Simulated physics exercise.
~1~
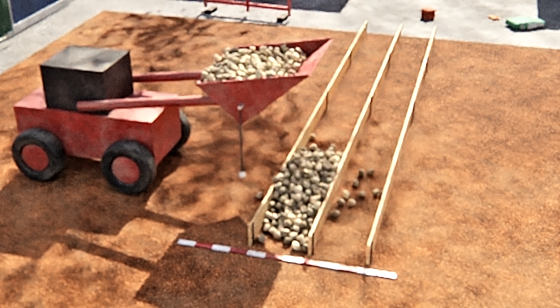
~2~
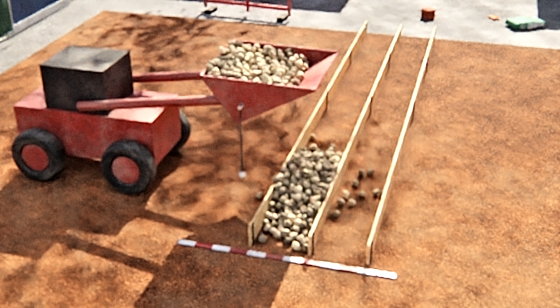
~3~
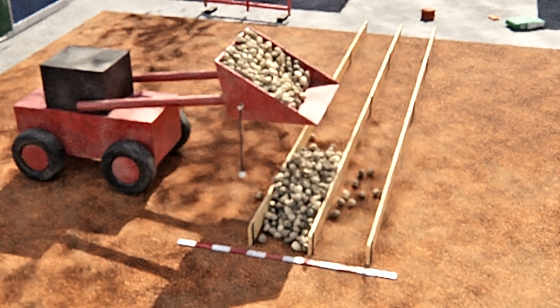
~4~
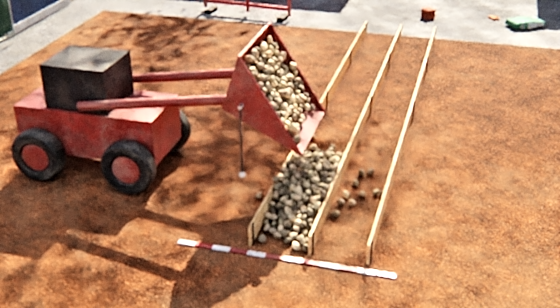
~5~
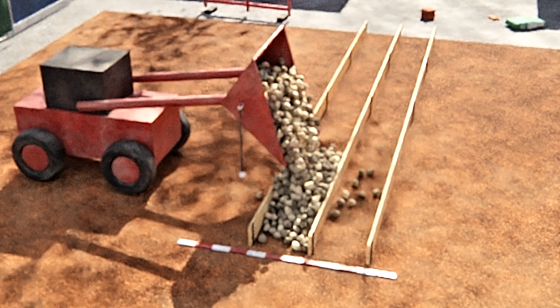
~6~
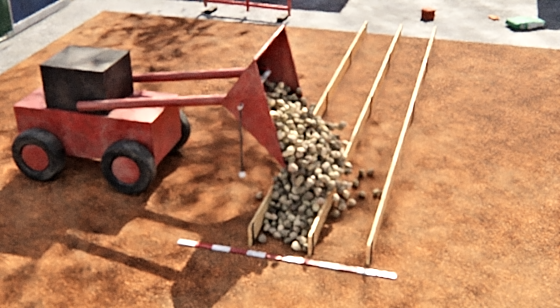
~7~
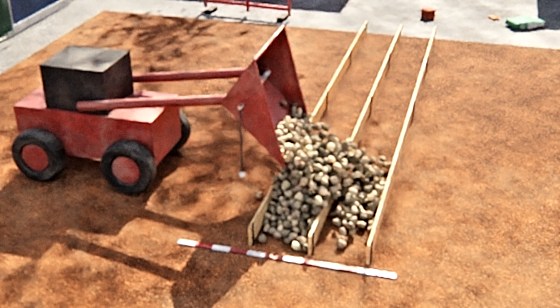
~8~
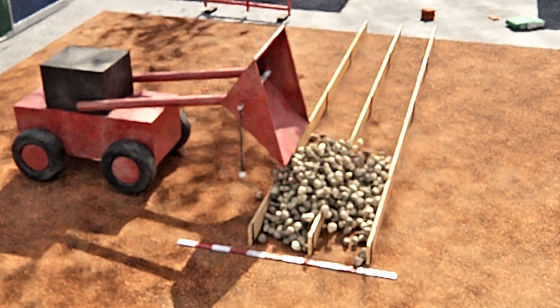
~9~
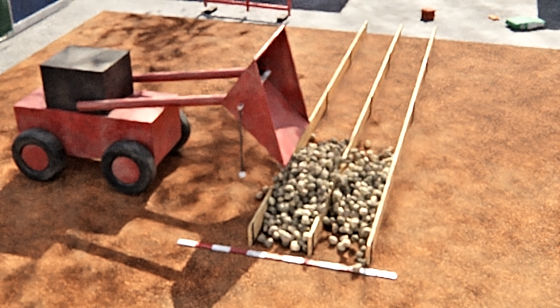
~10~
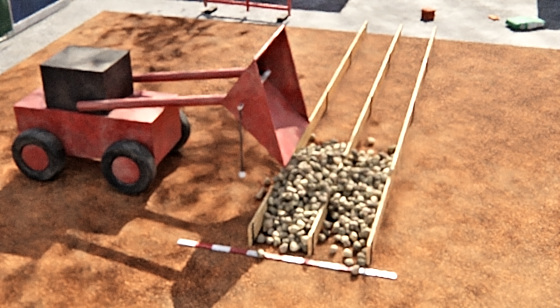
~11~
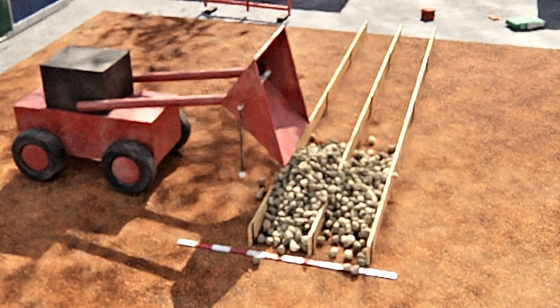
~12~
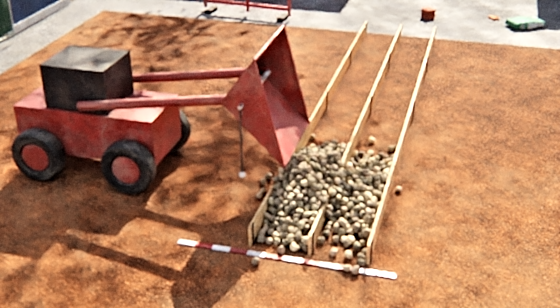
The clip shows a red loader tipping its bucket of rounded stones onto an existing pile between wooden boards on brown ground; the stones pour down, spill over the middle board into the right-hand bay, and settle across both bays beneath the emptied bucket.
